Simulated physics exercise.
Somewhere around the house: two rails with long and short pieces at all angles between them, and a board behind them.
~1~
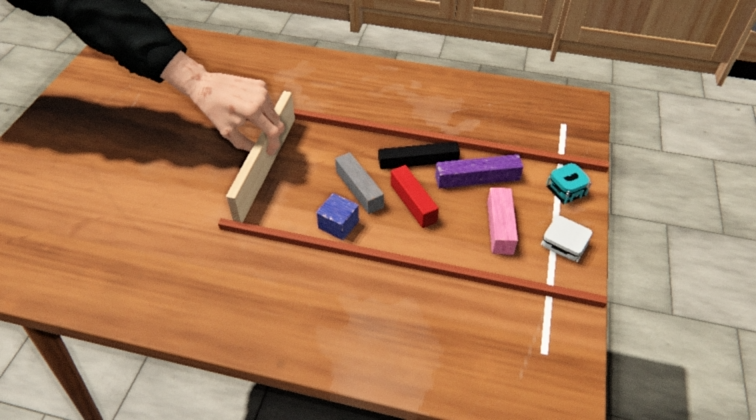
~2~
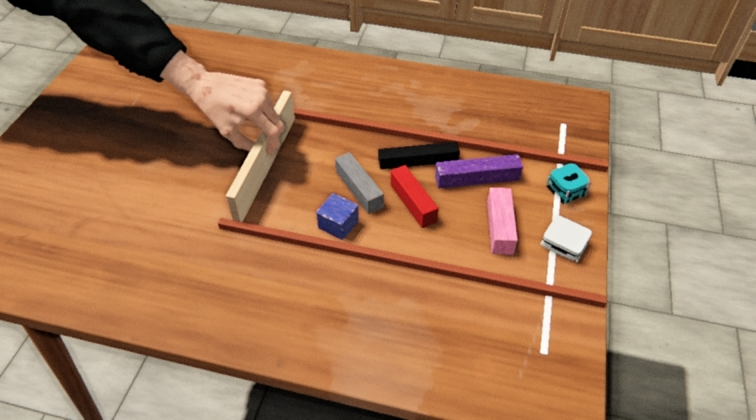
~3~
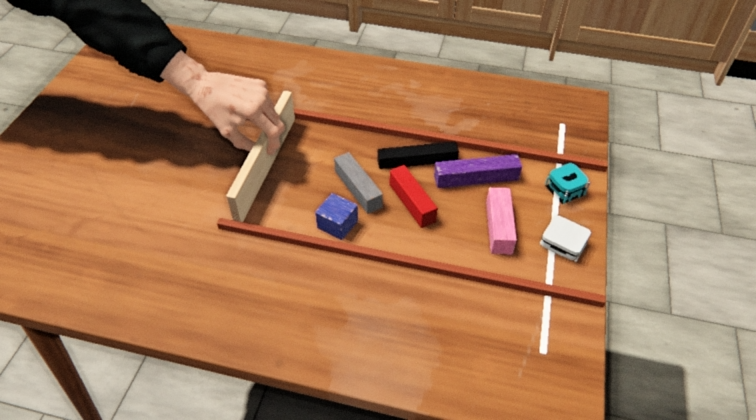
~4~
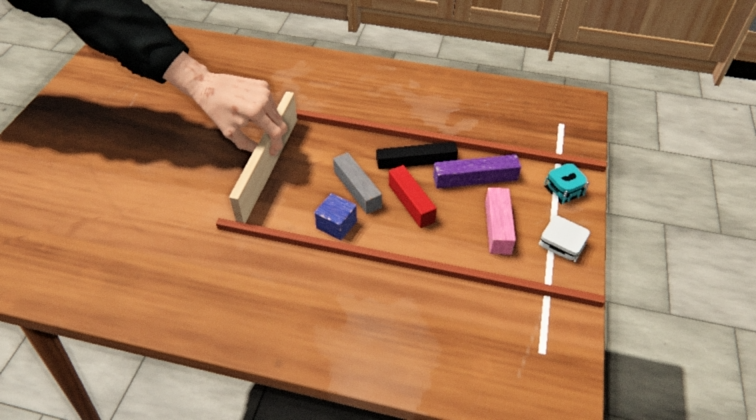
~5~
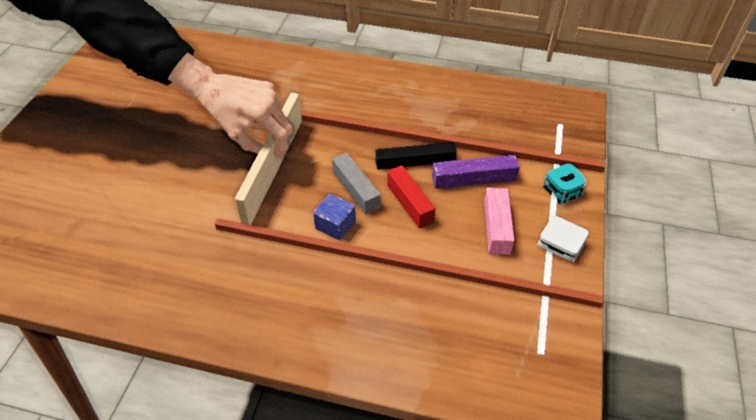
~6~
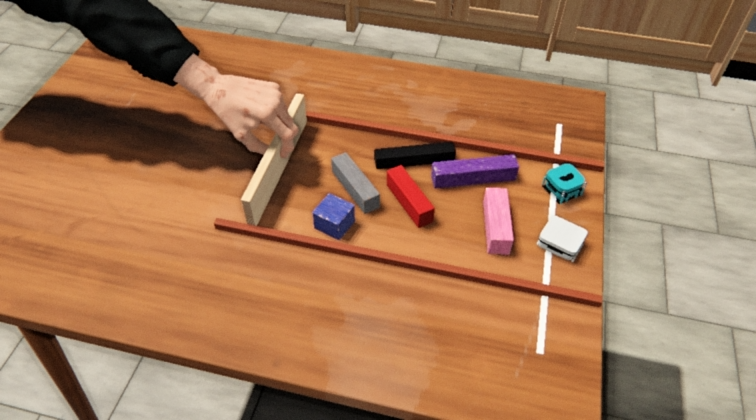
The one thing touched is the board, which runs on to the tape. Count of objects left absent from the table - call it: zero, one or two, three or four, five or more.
My call is three or four.
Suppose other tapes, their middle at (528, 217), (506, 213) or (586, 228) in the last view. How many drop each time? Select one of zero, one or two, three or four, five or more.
In turn: Either one or two; none; five or over.
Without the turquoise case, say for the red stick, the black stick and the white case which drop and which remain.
Outcome for the red stick: It stays; for the black stick: It stays; for the white case: It drops.
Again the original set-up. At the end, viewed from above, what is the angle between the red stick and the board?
Angle: Roughly 30 degrees.
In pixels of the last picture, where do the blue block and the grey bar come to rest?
Going in order: First (566, 260), then (578, 228).
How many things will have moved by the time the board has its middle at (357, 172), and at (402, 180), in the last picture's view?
It comes to 2 for the first spot, 5 for the other.
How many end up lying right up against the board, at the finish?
3 of them.
Soon after, none off yet; white case at rest near (562, 240); turquoise case at rest near (564, 184); pink bar at rest near (498, 221).
Then, none off yet; white case moving near (567, 240); turquoise case moving near (570, 189); pink bar moved a little near (535, 226).
At rest, the number that fall off is three or four; fallen, purple bar, pink bar, turquoise case and white case.
